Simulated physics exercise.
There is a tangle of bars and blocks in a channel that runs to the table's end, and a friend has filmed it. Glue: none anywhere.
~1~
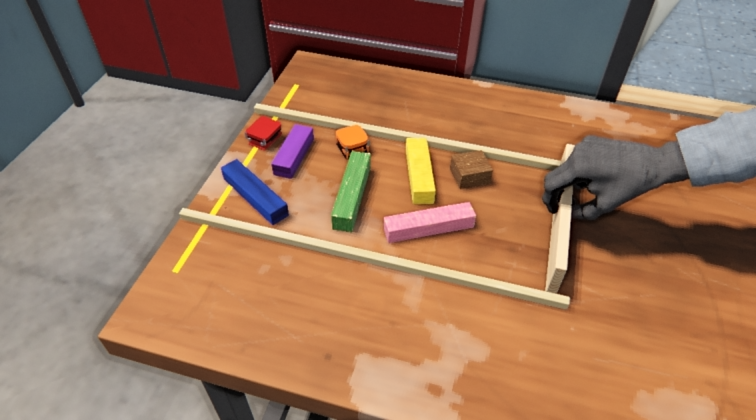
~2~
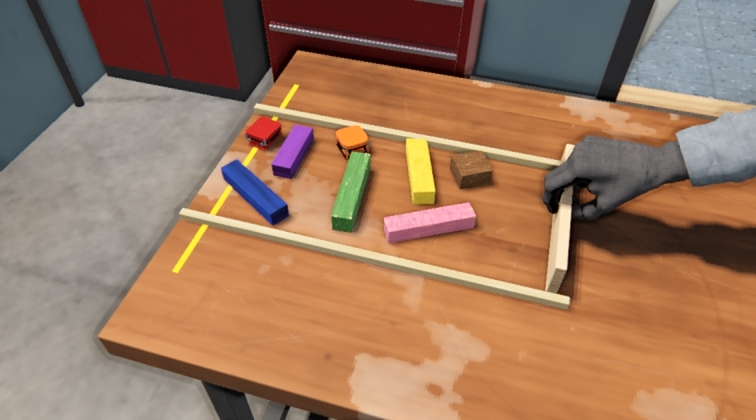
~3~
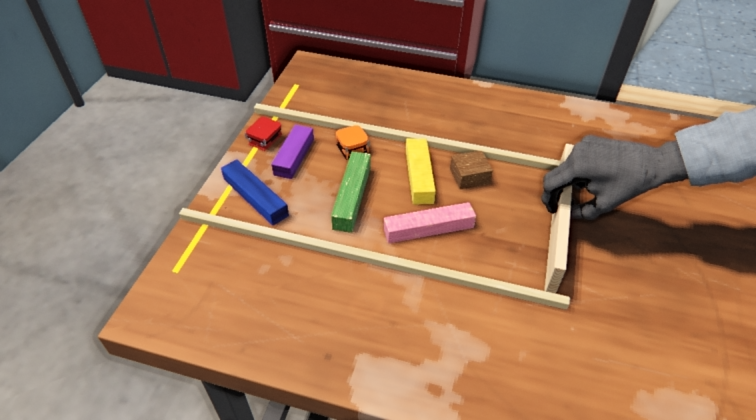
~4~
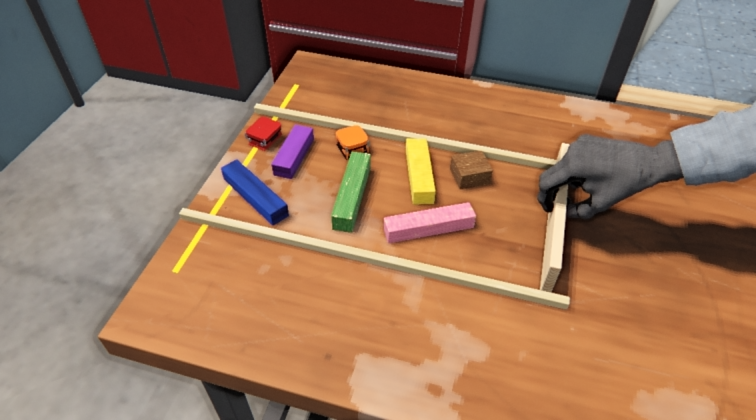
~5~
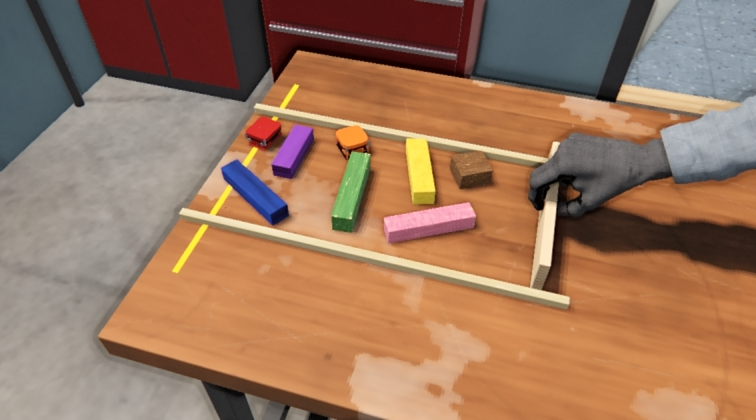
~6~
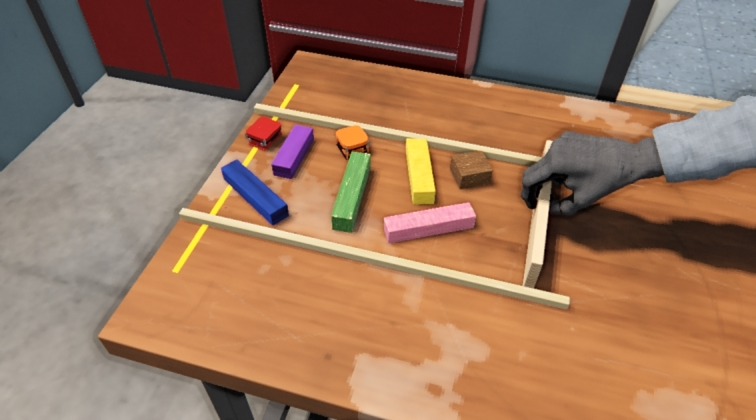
A gray-gloved hand slides an upright wooden board slowly leftward from the right end of a railed channel on a worn wooden table, seen from above at an angle in a workshop. Between the rails lie red, purple and blue pieces at left near a yellow line, orange and green mid-channel, and yellow, pink and brown farther right. The board moves only a short way, touching nothing ahead, while the pieces and camera stay still.
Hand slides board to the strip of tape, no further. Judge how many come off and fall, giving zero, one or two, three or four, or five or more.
The push clears five or more off the end, I'd bet.
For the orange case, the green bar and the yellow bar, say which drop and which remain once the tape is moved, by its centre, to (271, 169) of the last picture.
Lab note - orange case toppled, green bar not toppled, yellow bar not toppled.
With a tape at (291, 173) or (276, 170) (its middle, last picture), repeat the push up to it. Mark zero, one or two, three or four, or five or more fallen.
1 or 2; either three or four.
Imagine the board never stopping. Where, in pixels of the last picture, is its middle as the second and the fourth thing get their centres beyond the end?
At (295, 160) for the second, at (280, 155) for the fourth.
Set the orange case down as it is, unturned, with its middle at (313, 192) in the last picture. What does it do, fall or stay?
Orange case: Gone.
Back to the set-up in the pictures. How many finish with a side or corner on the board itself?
The count in contact is 2.
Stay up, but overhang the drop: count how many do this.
The count is 1.
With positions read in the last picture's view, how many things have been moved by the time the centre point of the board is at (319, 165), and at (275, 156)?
Counts: 8 / 8.
Soon after, none off yet; red case at rest near (265, 134); blue stick at rest near (254, 191); purple stick at rest near (294, 151).
At rest, the number that fall off is five or more; fallen, yellow bar, green bar, orange case, purple stick, blue stick and red case.
